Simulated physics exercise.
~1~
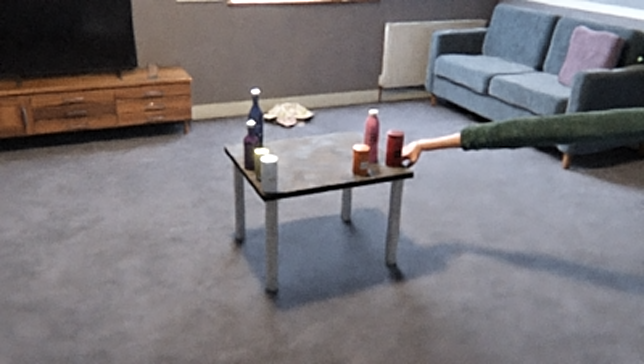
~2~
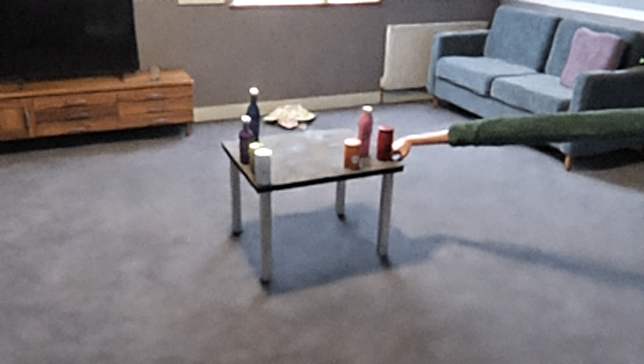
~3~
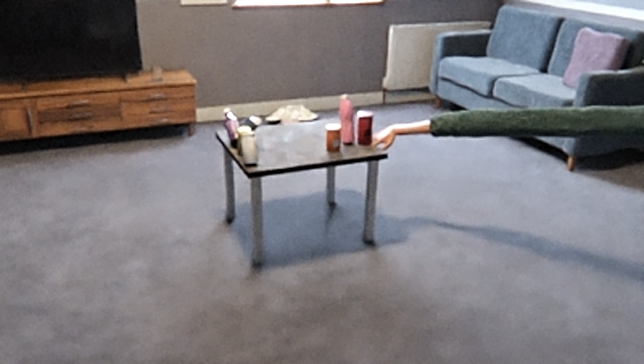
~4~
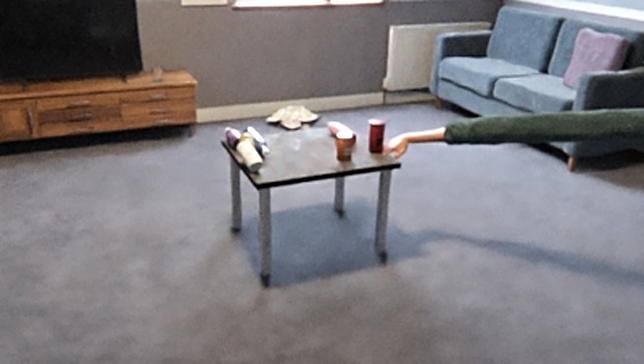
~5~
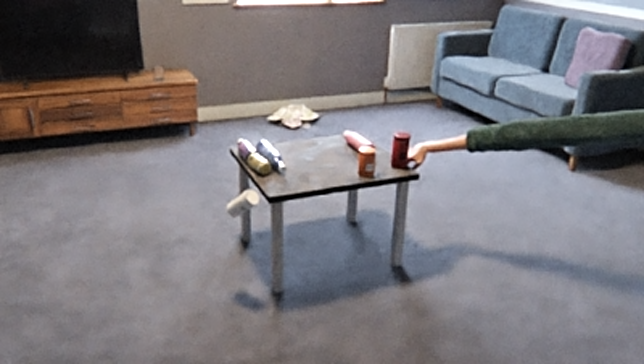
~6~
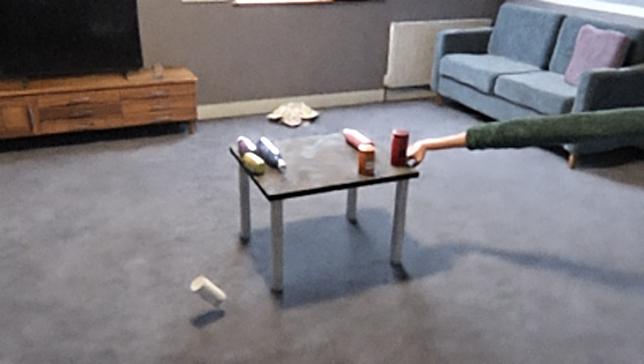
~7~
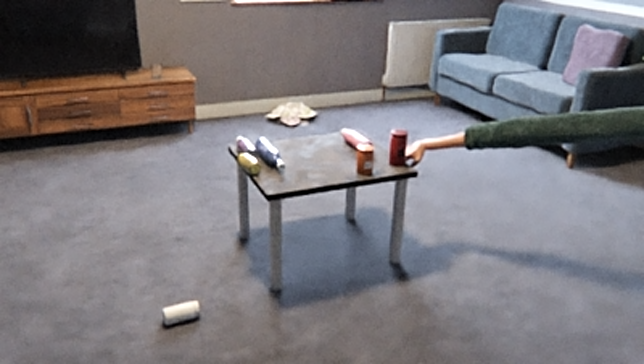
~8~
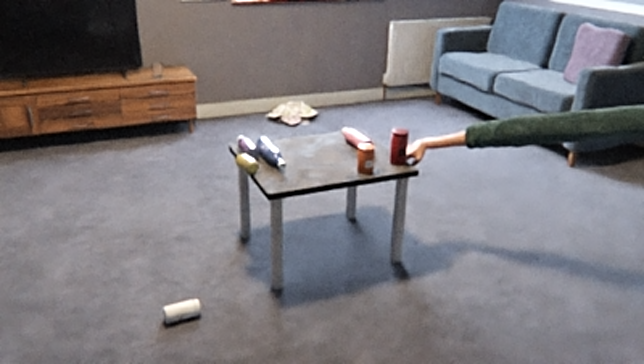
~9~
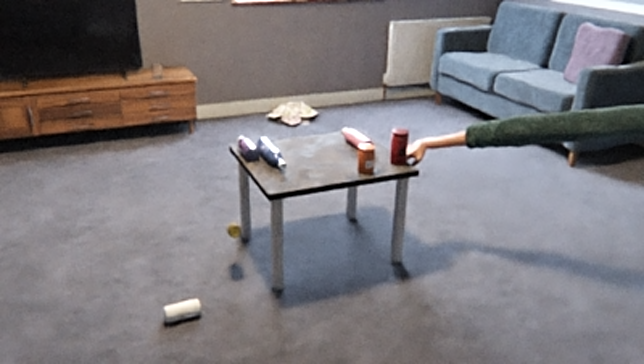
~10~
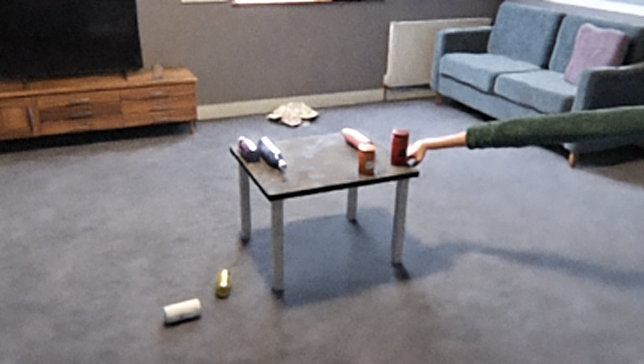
Living room with an arm jerking a small table, toppling bottles, a white jar then a yellow can dropping to the carpet.
